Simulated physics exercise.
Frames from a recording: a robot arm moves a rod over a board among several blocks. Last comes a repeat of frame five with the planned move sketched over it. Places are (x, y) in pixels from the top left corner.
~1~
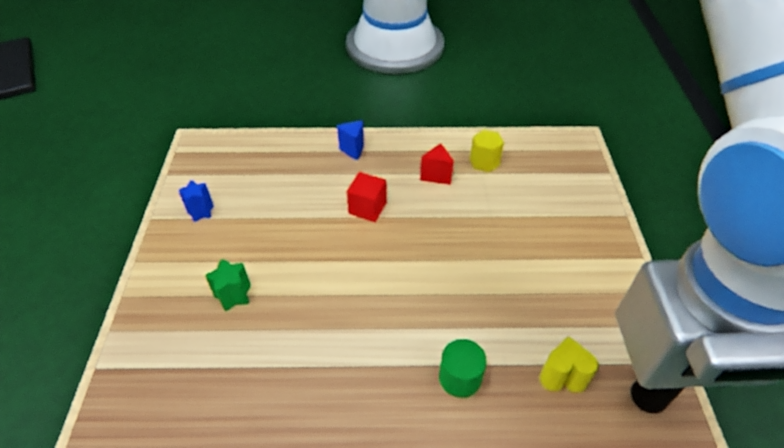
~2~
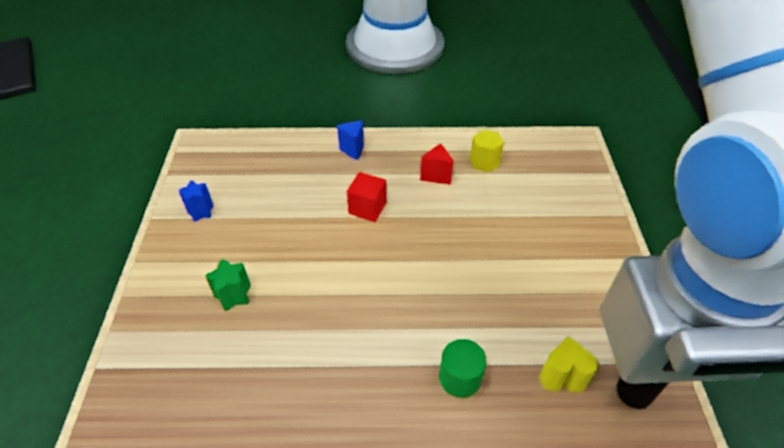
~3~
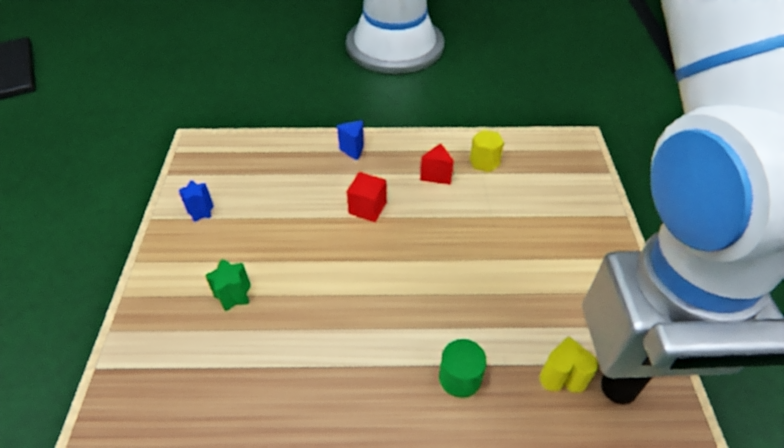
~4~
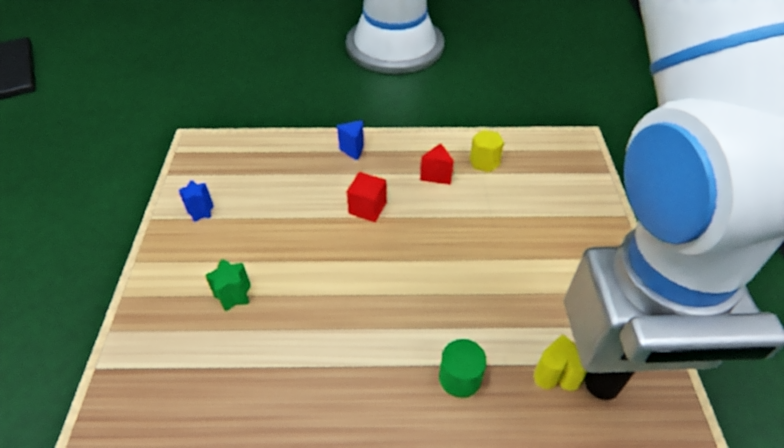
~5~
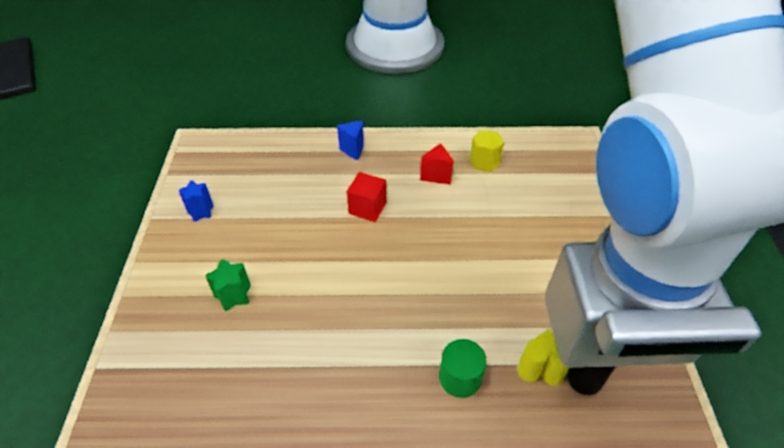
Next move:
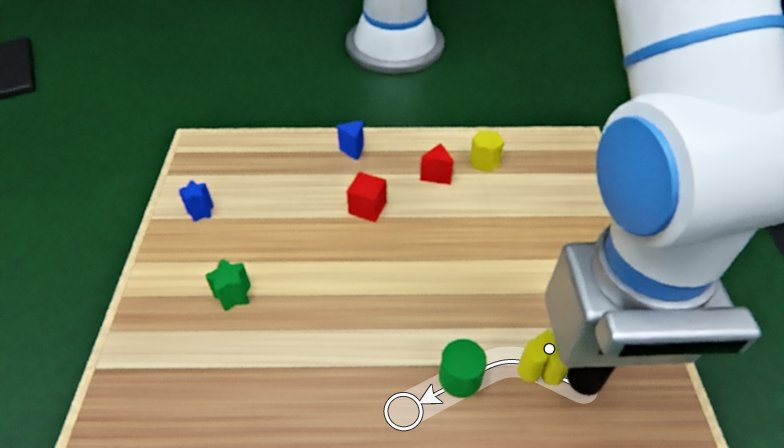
A robot arm moved a dark rod slowly left along the lower right of a wooden board, then nudged the yellow heart-shaped block slightly left toward the green cylinder, while the other blocks stayed still.
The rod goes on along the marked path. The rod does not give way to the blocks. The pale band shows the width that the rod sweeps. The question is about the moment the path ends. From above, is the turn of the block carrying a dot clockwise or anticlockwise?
Its spin: Clockwise.
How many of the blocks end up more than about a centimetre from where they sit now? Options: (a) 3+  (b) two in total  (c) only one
My answer is option b.
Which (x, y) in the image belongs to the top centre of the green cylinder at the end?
Roughly at (362, 389).
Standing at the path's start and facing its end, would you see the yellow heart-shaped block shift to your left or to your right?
Facing from start to end, it will go to the right.
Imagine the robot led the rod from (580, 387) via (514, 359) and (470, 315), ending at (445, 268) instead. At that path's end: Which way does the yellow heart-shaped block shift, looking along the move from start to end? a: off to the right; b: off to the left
The answer is b.
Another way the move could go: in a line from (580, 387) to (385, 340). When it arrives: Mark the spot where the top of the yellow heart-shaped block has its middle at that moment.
The middle of its top is at (473, 307).
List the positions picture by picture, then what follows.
The first picture shows rod tip (649, 397); block tops, green cylinder (464, 358); yellow heart-shaped block (573, 357).
The second picture shows rod (634, 393); blocks unchanged.
The third picture shows rod (619, 388); blocks unchanged.
The fourth picture shows rod (602, 384); yellow heart-shaped block (566, 355).
The fifth picture shows rod (585, 379); green cylinder (464, 358); yellow heart-shaped block (549, 349).
Path on the board, from (580, 387) via (517, 362) and (460, 381), ending at (404, 411); the dot is on the yellow heart-shaped block.
On the path given first. One third of the way, rod (519, 354); yellow heart-shaped block (486, 322).
Two thirds of the way, rod (462, 374); green cylinder (425, 373); yellow heart-shaped block (468, 316), turned 50° clockwise.
At the end, rod (404, 404); green cylinder (362, 389); yellow heart-shaped block (468, 316), turned 50° clockwise.
